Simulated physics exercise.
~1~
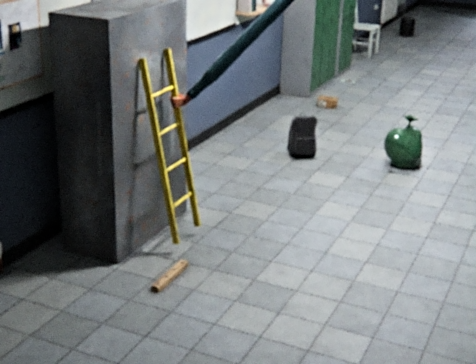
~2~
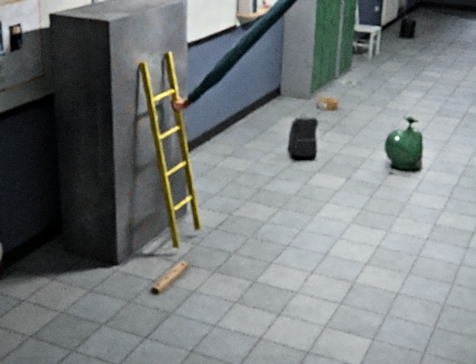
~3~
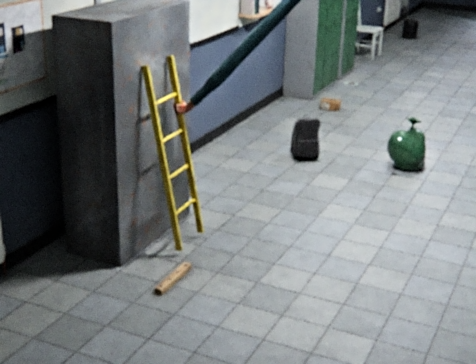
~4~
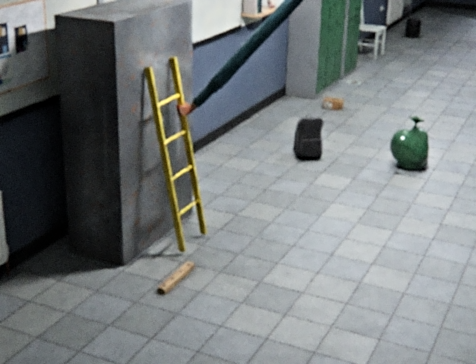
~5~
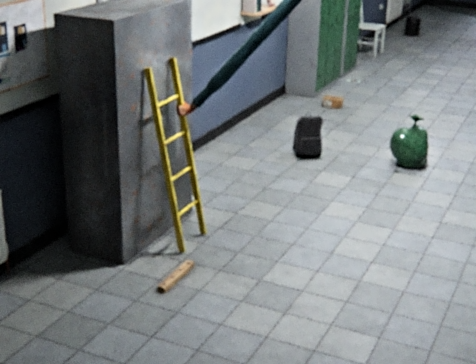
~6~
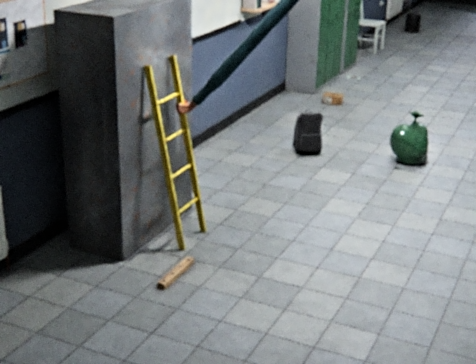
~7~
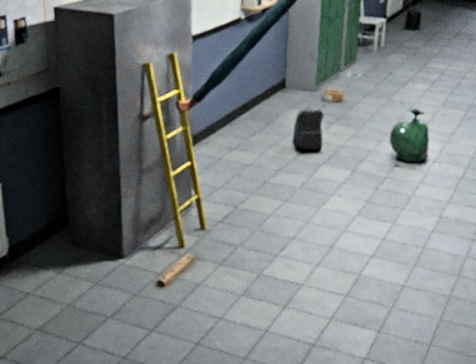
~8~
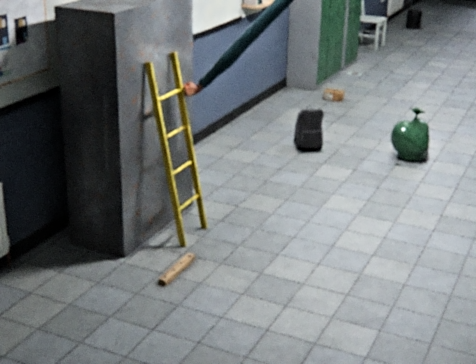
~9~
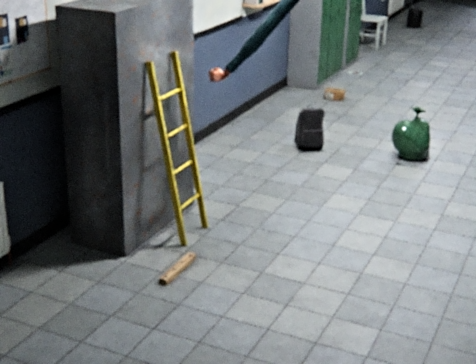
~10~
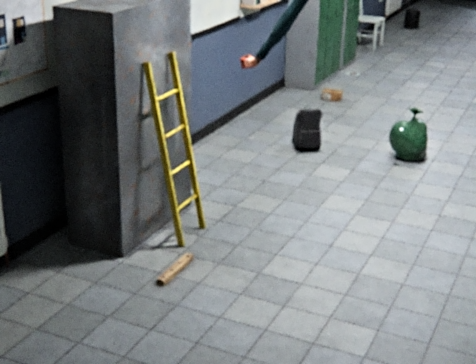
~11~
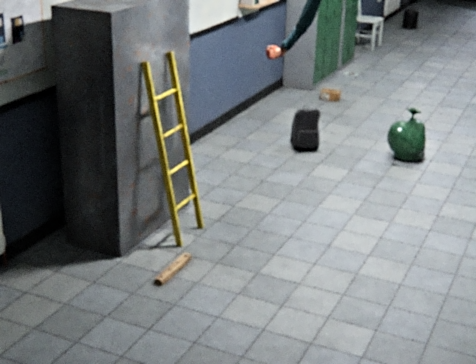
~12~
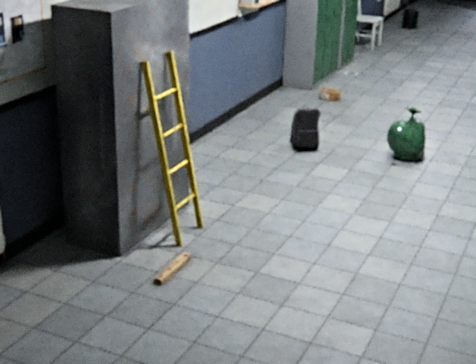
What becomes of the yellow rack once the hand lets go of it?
It holds its place, with its feet staying put on the tiles and its upper part still leaning against the grey cupboard.
